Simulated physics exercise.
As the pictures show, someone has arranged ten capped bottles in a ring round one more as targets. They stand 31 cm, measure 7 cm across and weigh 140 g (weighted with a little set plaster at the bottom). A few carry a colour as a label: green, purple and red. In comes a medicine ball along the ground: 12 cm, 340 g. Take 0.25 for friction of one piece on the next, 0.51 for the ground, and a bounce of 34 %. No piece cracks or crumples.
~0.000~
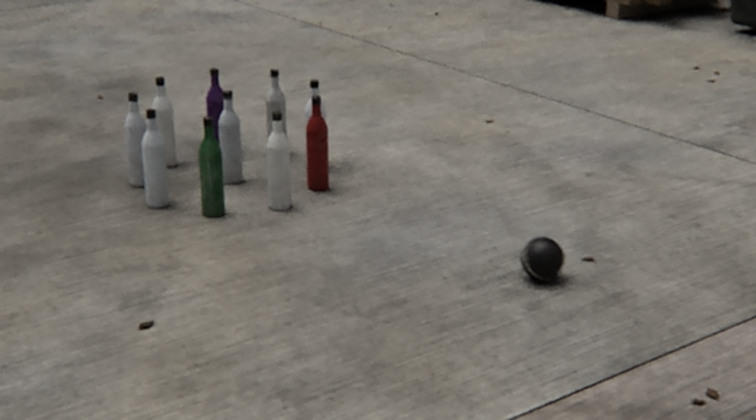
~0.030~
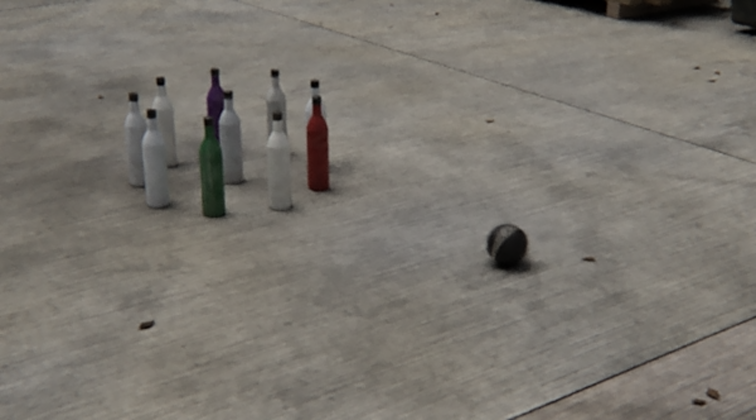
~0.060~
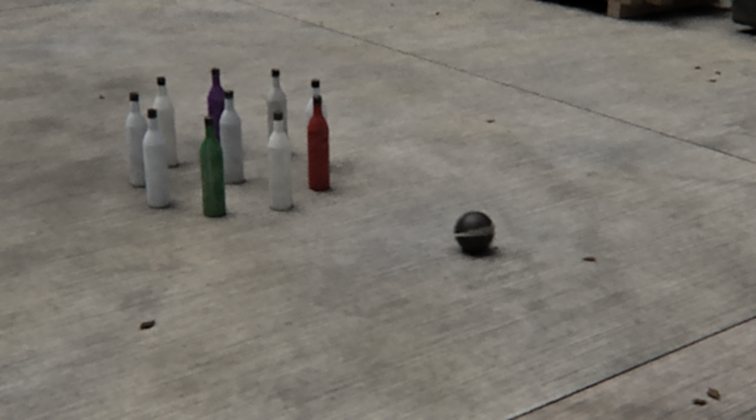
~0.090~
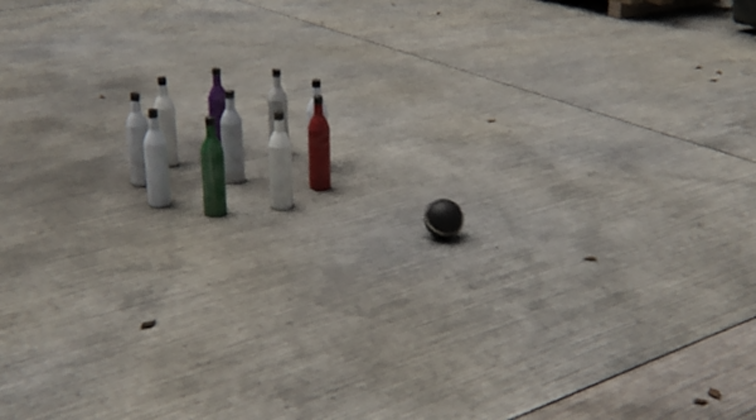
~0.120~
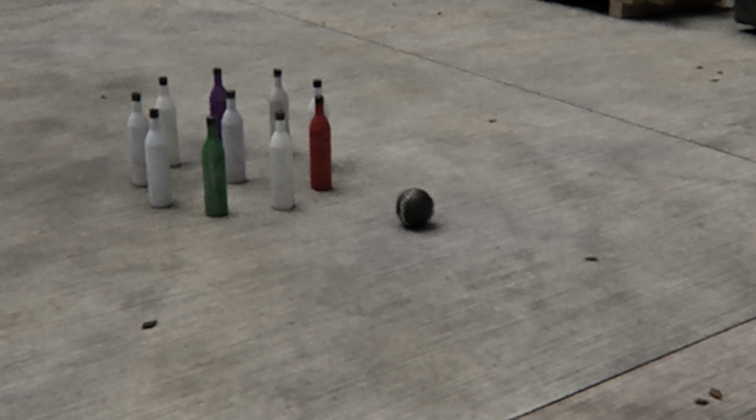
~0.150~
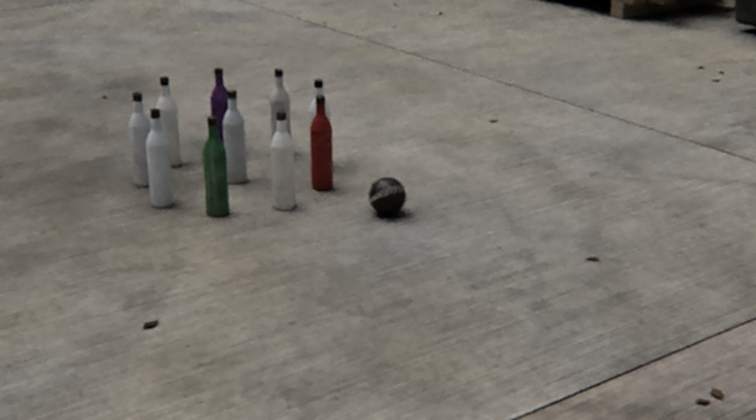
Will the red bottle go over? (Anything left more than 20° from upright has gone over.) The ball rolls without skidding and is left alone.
In the end the red bottle falls.
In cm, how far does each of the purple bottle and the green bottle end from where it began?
Purple 70, green 0.
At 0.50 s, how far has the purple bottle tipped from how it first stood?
Some 10°.
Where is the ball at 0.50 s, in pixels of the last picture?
At about (224, 128).
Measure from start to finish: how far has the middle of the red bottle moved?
About 160 cm.
After 0.34 s, ball still moving; none of the 10 bottles over, 2 disturbed; red bottle leaning 7°; purple bottle leaning 9°.
After 0.82 s, ball still moving; 1 of the 10 bottles over; red bottle leaning 4°; purple bottle lying flat.
At rest (1.5 s), ball rolling away; 2 of the 10 bottles over; red bottle lying flat; purple bottle lying flat; green bottle unmoved. As the last picture would show them, middles, red bottle near (90, 83), purple bottle near (115, 110).
